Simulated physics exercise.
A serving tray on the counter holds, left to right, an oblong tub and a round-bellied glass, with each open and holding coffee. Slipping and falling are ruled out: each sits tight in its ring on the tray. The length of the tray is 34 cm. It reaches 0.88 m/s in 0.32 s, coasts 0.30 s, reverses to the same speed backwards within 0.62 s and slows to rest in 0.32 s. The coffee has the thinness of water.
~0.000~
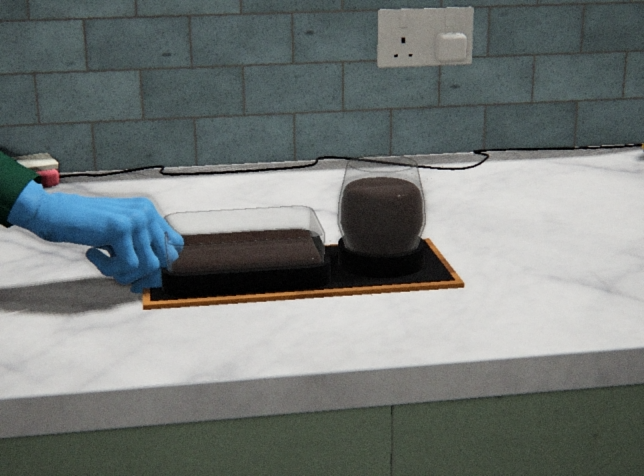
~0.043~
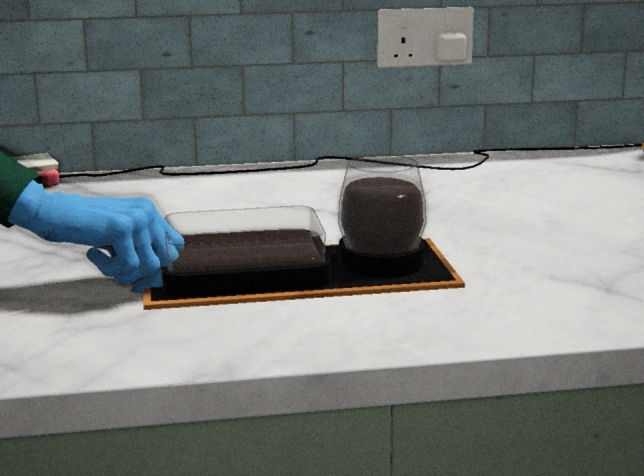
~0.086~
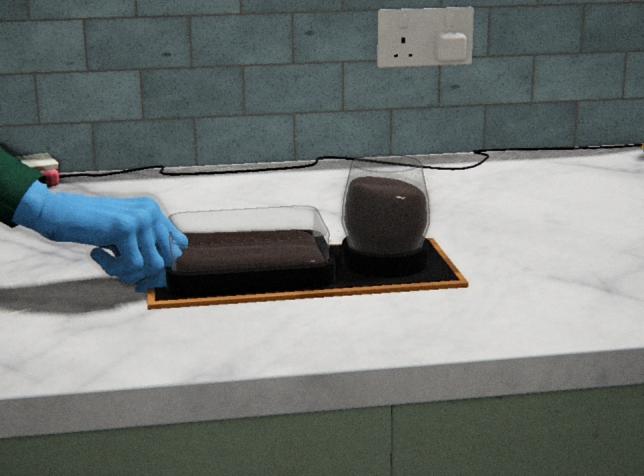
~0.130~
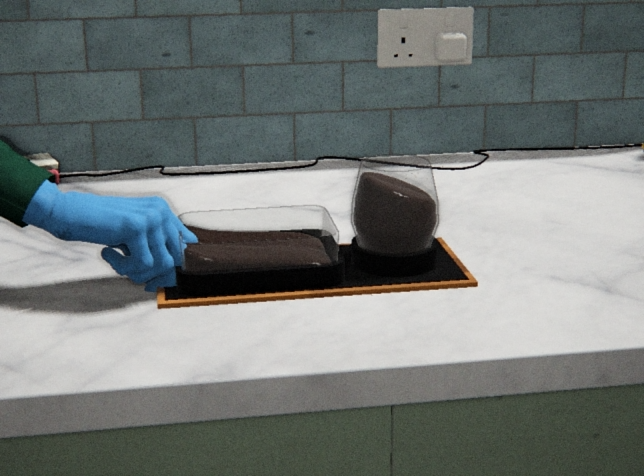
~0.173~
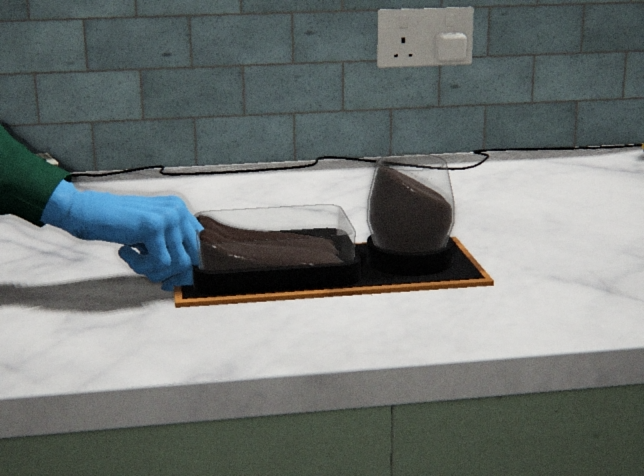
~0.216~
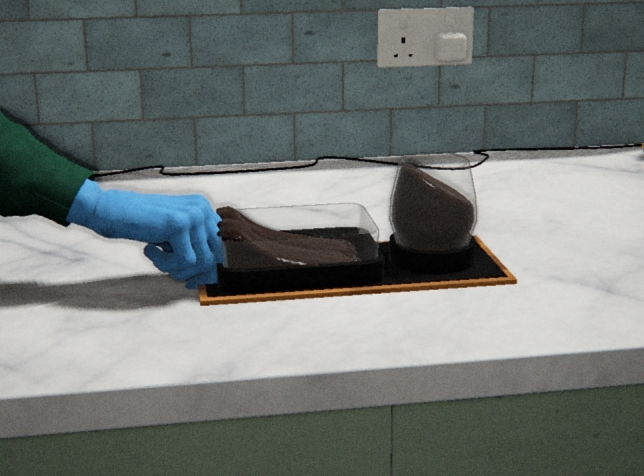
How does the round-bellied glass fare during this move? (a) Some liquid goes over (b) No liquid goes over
The answer is b.
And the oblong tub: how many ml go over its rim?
180 ml.
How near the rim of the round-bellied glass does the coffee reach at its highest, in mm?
3 mm.
After 0.61 s the tray moves at 0.88 m/s; losses from the left are 61, 0 ml.
After 1.01 s the tray moves at 0.35 m/s; losses from the left are 81, 0 ml.
After 1.41 s the tray moves at 0.41 m/s; losses from the left are 106, 0 ml.
After 1.81 s the tray moves at 0.00 m/s; losses from the left are 180, 0 ml.
In the end losses from the left are 180, 0 ml.
